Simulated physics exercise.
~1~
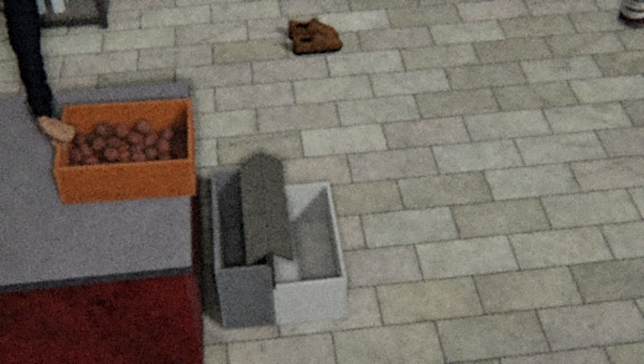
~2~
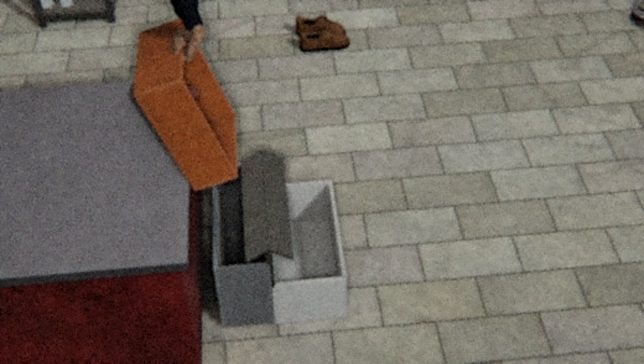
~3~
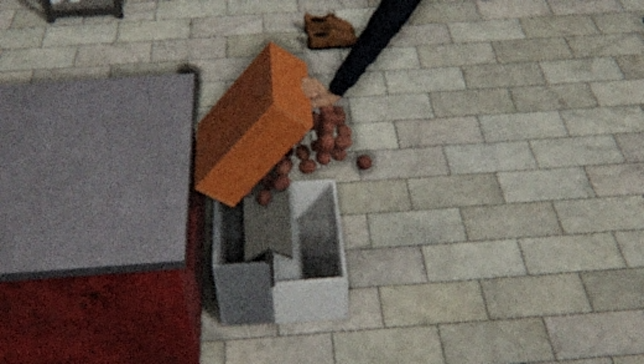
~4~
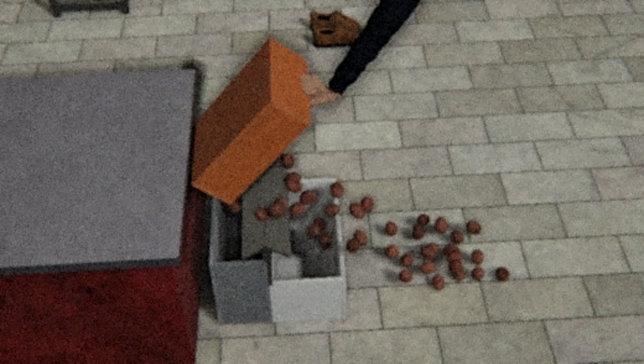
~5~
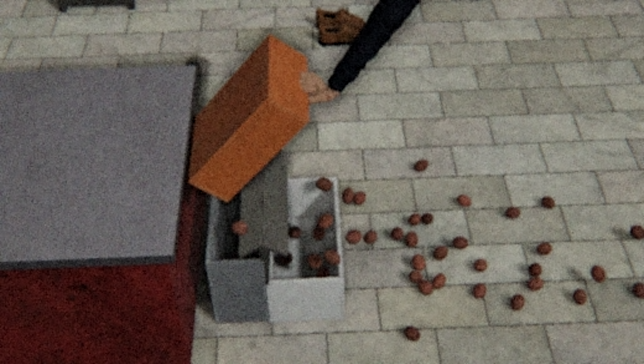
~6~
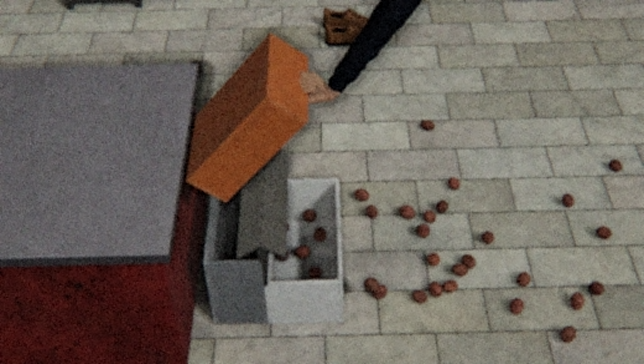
On a pale paved floor, seen from above at an angle, a grey-topped bench with a red side stands at the left, with a grey bin and a white one side by side to its right, a dark ridge over their divide. A dark-sleeved arm holds an orange crate of round red potatoes on the bench. The hand swings the crate rightward and tips it well over above the bins. The potatoes tumble out in a cluster, some dropping into the bins, many landing beyond the white one. They scatter across the paving to the right, leaving most on the ground, several in the white bin and few seemingly in the grey, while the crate stays tipped.
